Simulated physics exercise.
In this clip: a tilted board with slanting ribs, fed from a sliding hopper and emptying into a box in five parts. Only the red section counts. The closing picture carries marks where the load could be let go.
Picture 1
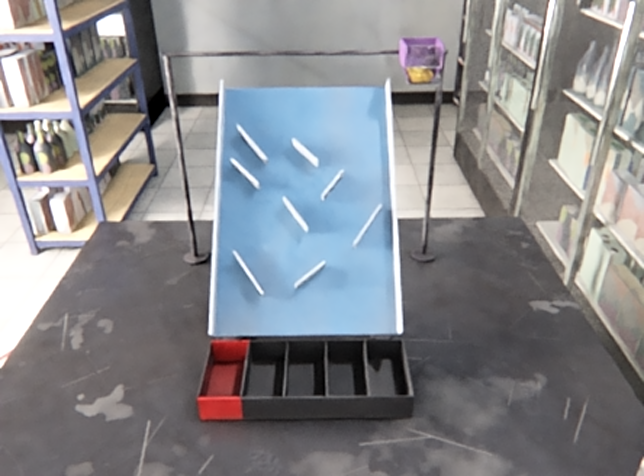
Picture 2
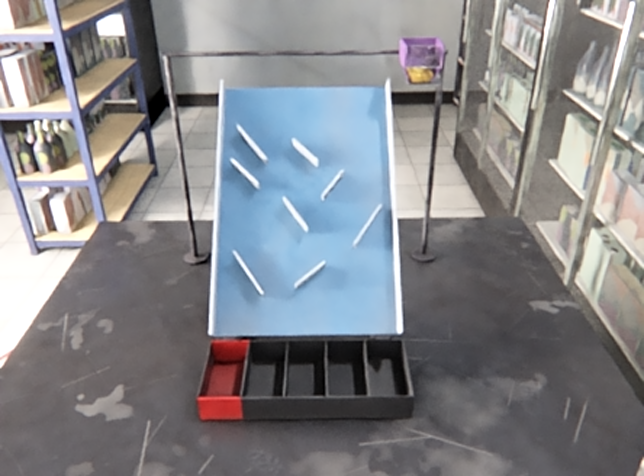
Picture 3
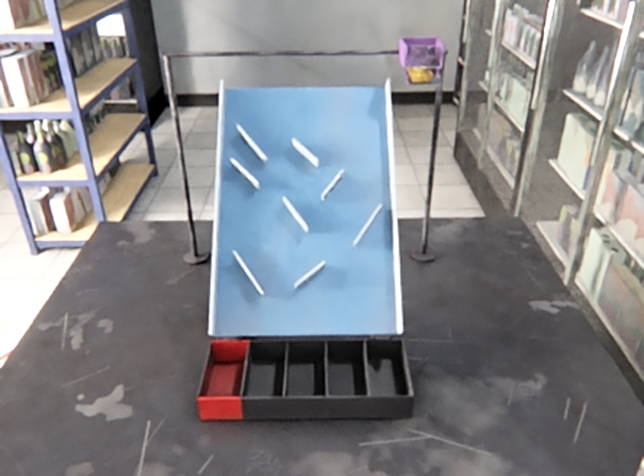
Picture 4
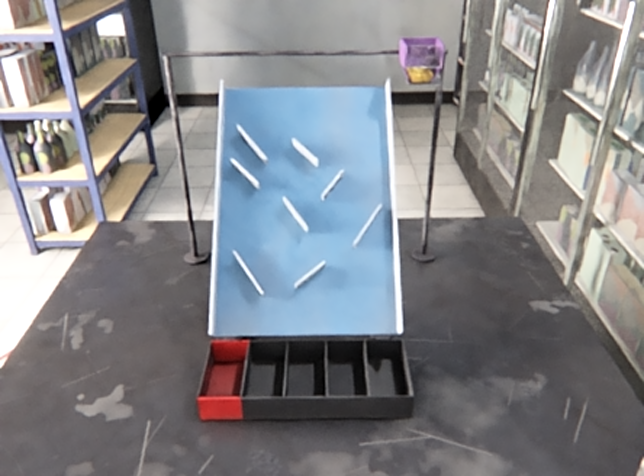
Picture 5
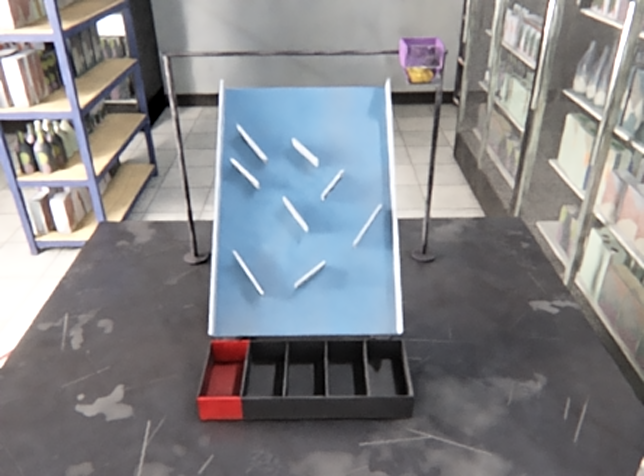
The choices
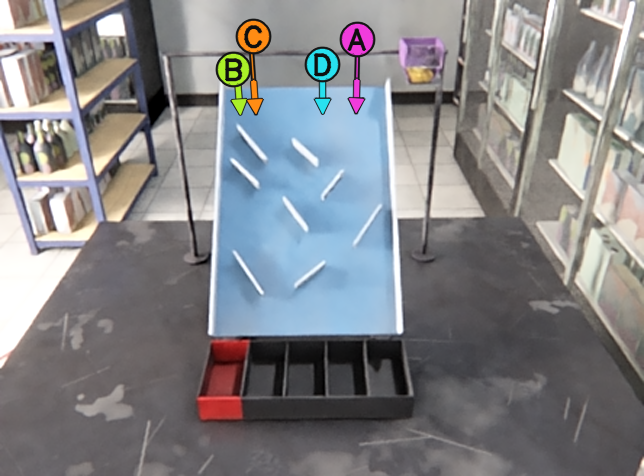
Storeroom with shelves on both sides, a tilted blue board with slanting white ribs standing still above a red-and-black sectioned box.
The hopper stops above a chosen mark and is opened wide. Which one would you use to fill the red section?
Best: B.
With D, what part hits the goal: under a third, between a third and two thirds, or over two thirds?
It is under a third.
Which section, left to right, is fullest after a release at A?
The third.
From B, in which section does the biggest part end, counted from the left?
It is the first one.
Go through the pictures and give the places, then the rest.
In the first picture, hopper at (419, 76), puffed corn balls, door shut.
In the second picture, ribs (238, 125) to (266, 159), (293, 139) to (317, 161), (231, 159) to (258, 184).
In the third picture, ribs (323, 195) to (343, 170), (284, 197) to (307, 228), (355, 243) to (381, 204).
In the fourth picture, ribs (234, 251) to (262, 293), (295, 285) to (325, 261).
In the fifth picture, red section at (220, 407), number 1 of 5 from the left.
On the marked copy, mark A meets the board at (356, 107); mark B meets the board at (239, 109); mark C meets the board at (255, 108); mark D meets the board at (322, 108).
With A, none in the red section, all in other sections.
With B, about half in the red section, about half in other sections, a stray few outside the box.
With C, a small part in the red section, nearly all in other sections, a stray few outside the box.
With D, none in the red section, all in other sections.
